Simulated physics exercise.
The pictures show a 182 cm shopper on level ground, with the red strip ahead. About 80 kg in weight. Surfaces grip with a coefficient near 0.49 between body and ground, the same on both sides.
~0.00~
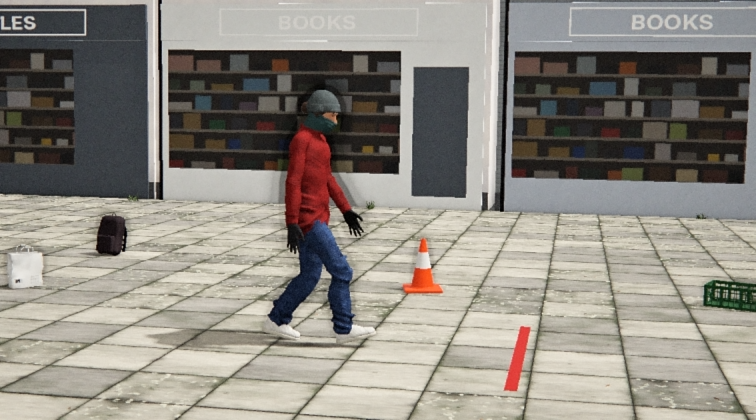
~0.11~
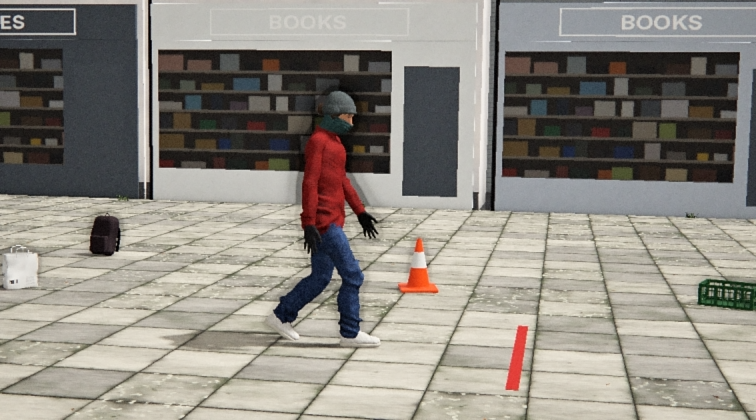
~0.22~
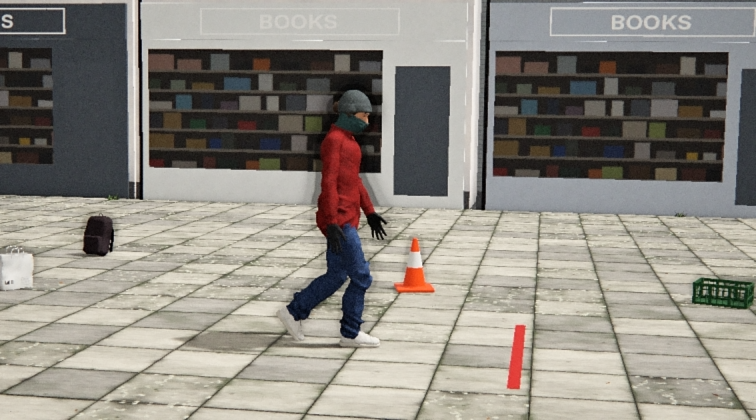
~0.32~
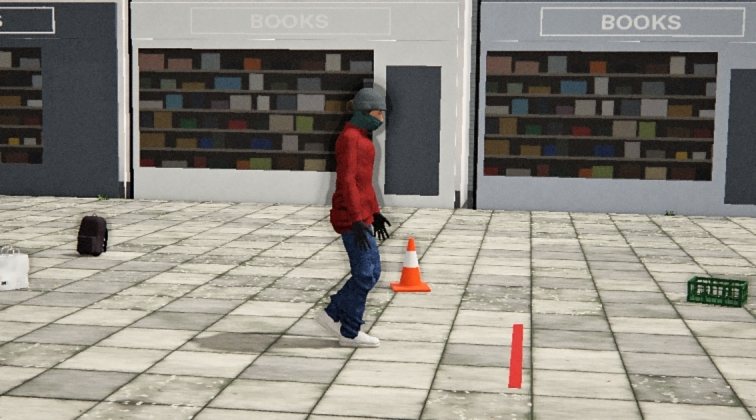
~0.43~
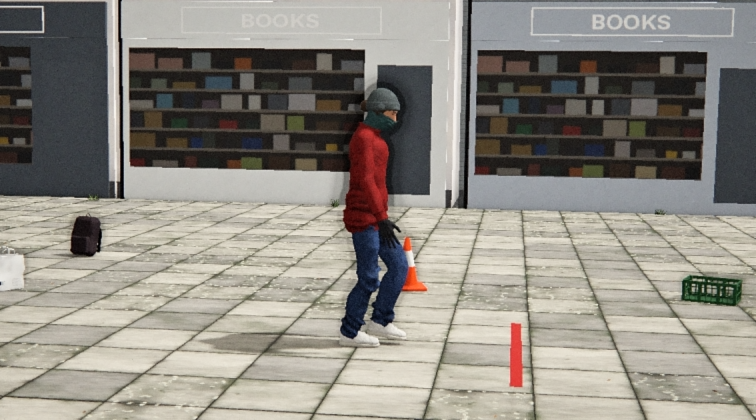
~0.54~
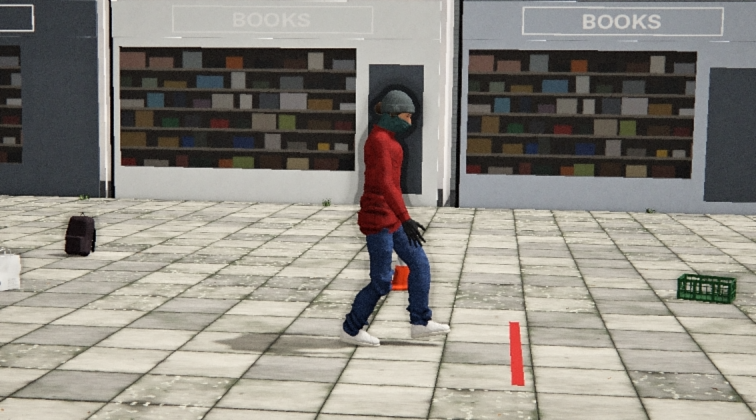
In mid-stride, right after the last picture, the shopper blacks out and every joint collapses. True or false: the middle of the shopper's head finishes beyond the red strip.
True.
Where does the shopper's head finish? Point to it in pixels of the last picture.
I'd expect it close to pixel (545, 325).
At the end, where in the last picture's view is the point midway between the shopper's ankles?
I'd say somewhere around (418, 332).
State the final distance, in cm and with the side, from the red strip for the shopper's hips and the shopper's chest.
Measured at the end, the shopper's hips is 30 cm short and the shopper's chest is 0 cm short.
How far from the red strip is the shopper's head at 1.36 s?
Around 10 cm over the mark.
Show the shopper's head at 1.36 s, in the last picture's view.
(527, 321).
After 0.81 s the shopper's head is 64 cm short of the red strip, near (428, 166) in the last picture's view.
After 1.06 s the shopper's head is 21 cm short of the red strip, near (488, 240) in the last picture's view; the shopper's chest 47 cm short of the red strip.
After 1.36 s the shopper's head is 8 cm past the red strip, near (527, 321) in the last picture's view.
Final state at 2.5 s, shopper's hips stop short of the red strip; shopper's head crosses the red strip.
